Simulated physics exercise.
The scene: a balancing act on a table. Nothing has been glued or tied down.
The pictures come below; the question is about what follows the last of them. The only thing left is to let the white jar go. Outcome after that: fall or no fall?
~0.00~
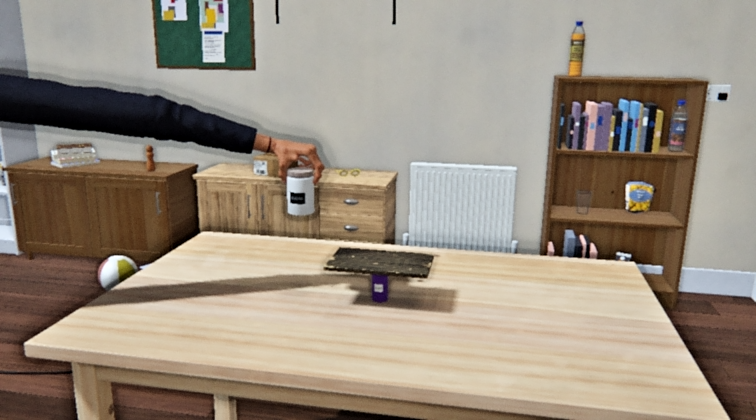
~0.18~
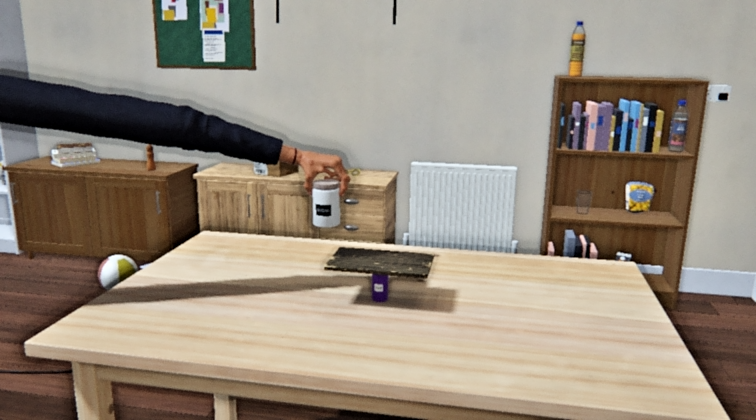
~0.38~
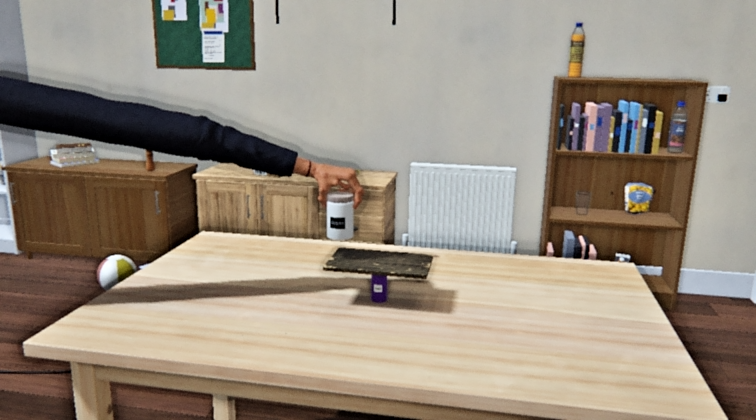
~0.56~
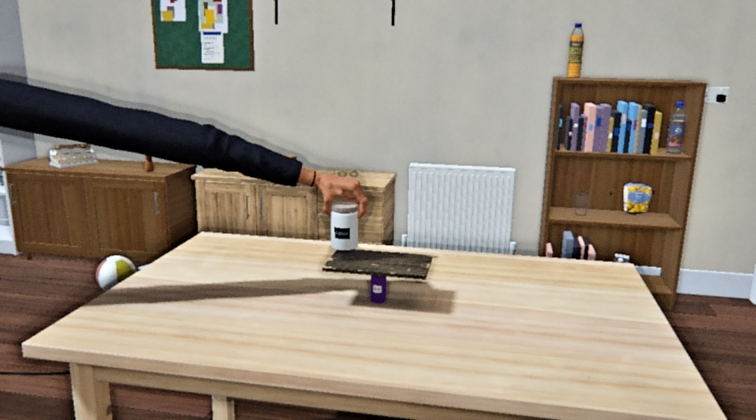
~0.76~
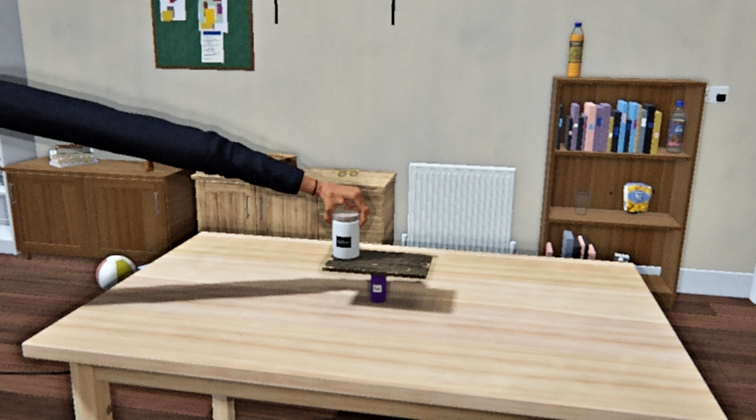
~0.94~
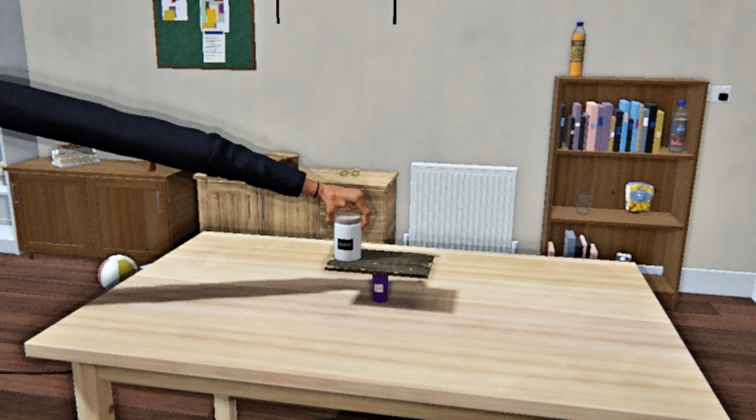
The stack breaks down.
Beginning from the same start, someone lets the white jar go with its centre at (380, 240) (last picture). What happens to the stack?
Result: The stack stays stable.
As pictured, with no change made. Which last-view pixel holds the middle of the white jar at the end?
At about (308, 280).
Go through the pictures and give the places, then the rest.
In the first picture, on its way; white jar (301, 191); black board (381, 262).
In the second picture, on its way; white jar (326, 203); black board (381, 262).
In the third picture, on its way; white jar (340, 215); black board (380, 262).
In the fourth picture, on its way; white jar (345, 226); black board (379, 263).
In the fifth picture, on its way; white jar (346, 234); black board (379, 263).
In the sixth picture, set down, still held; white jar (348, 236); black board (381, 262).
By 1.24 s, white jar now fallen; black board tilted by 55°.
By 1.34 s, black board tilted by 57°.
When it is over (2.0 s), fallen, white jar; moved from the start, black board and purple shaker. End places, in pixels of the last picture, white jar near (308, 280). The stack loses its balance.
